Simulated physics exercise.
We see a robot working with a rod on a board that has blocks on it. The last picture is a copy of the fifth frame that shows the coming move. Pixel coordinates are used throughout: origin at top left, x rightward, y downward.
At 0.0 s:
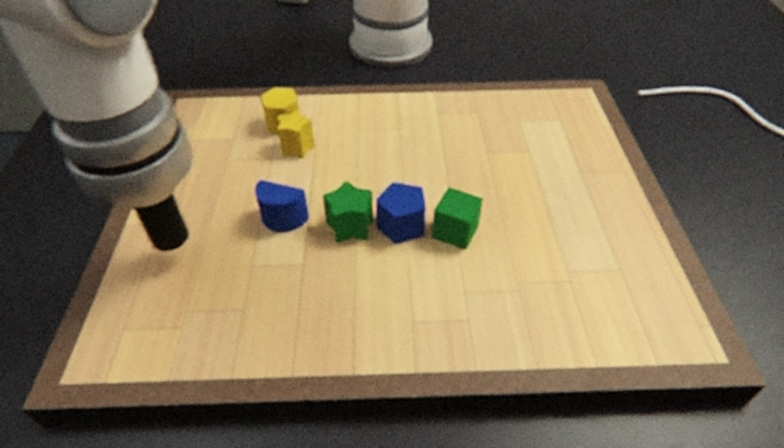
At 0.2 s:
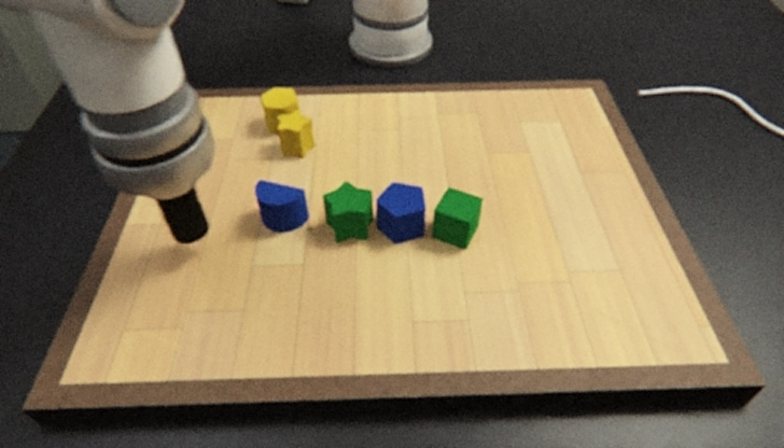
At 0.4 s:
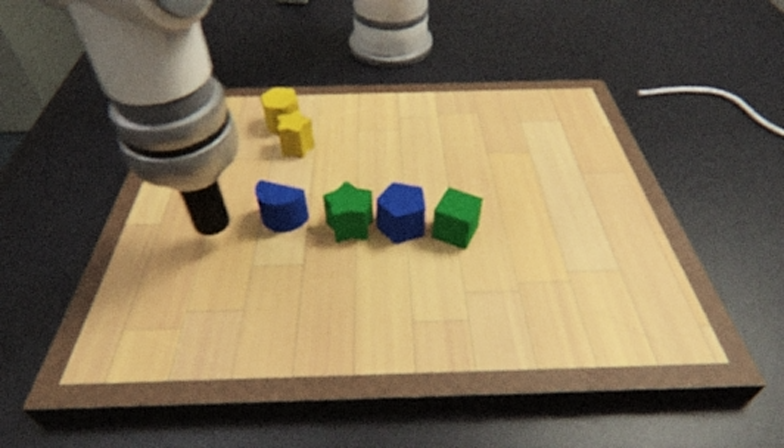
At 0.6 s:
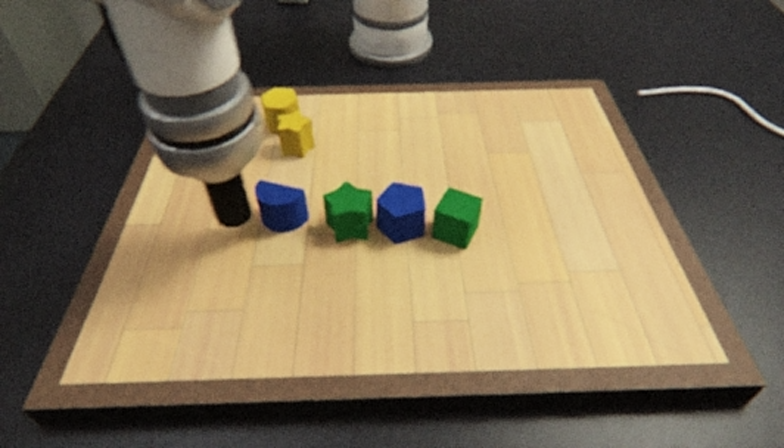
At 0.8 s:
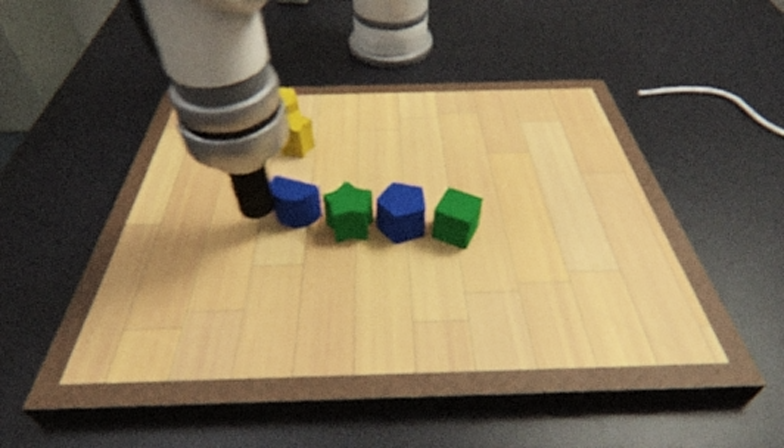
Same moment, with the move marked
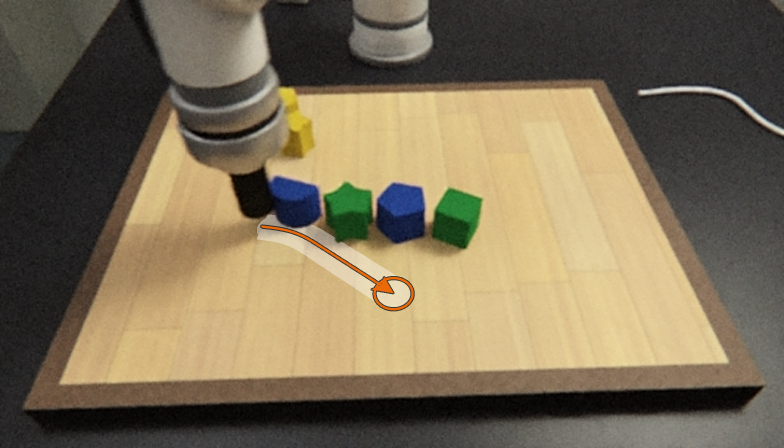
Robot arm with a black rod sliding right across a wooden board and nudging a blue block toward a green star.
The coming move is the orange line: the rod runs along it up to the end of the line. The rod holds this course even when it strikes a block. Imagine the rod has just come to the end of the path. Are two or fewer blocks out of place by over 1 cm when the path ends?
I believe so.
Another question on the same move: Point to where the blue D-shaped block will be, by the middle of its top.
At roughly (313, 184).
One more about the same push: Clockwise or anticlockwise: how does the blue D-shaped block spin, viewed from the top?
In a top view, it turns counterclockwise.
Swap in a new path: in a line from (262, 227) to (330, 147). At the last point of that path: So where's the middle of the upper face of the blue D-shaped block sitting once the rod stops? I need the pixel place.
Close to (316, 173).
The drawn path runs from (262, 227) through (329, 252) to (394, 293).
The first path, step by step. One third of the way, rod (306, 220); blue D-shaped block (313, 184), turned 25° anticlockwise.
Two thirds of the way, rod (348, 246); blue D-shaped block (313, 184), turned 25° anticlockwise; green star (352, 200), turned 20° anticlockwise.
At the end, rod (393, 274); blue D-shaped block (313, 184), turned 25° anticlockwise; green star (352, 200), turned 20° anticlockwise; blue pentagon not moved.
